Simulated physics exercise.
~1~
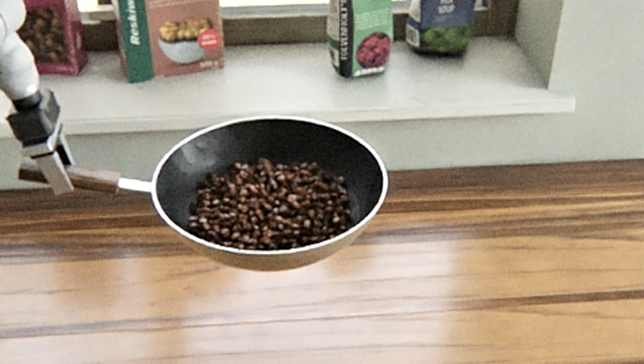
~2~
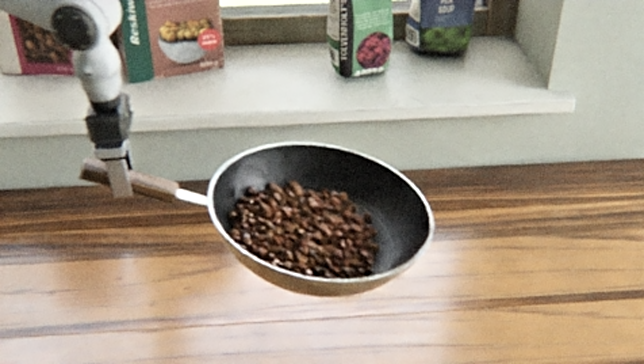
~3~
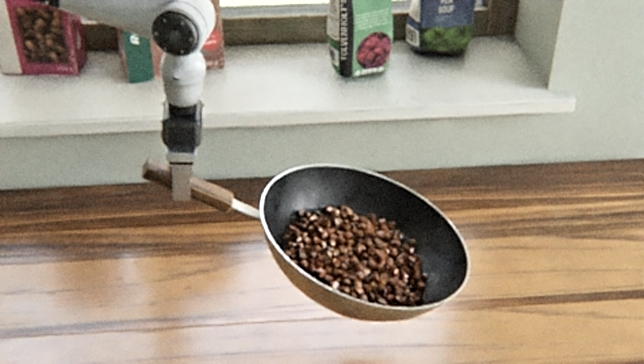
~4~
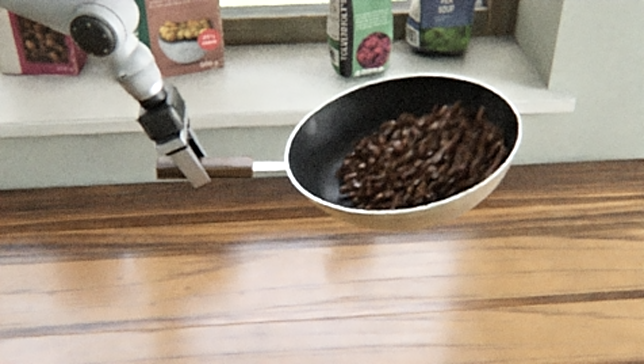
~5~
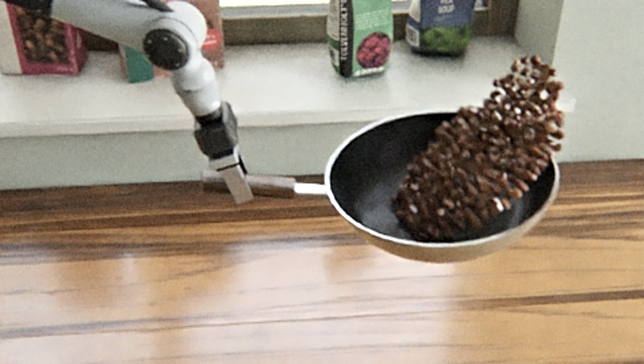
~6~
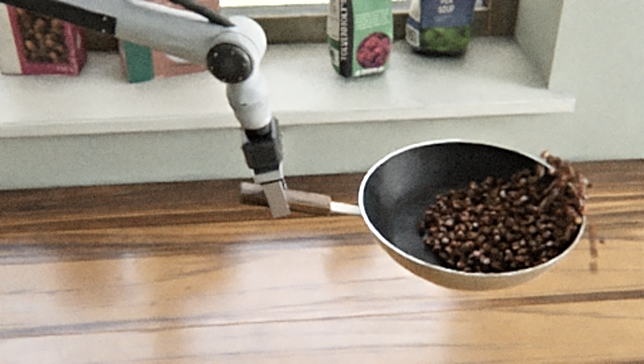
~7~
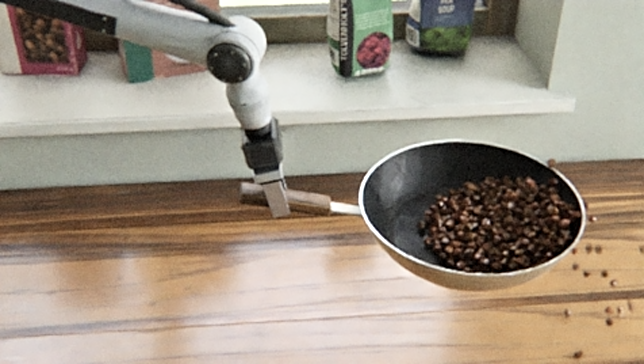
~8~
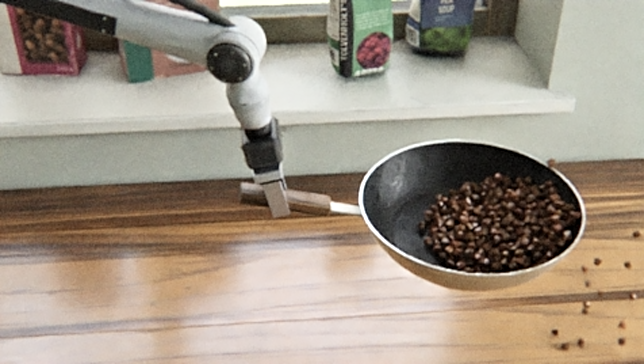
A robot arm carried a frying pan heaped with small brown pellets to the right, dipping it and then swinging it up so the load leapt toward the far rim; most landed back inside, but some spilled over the right side onto the wooden counter.
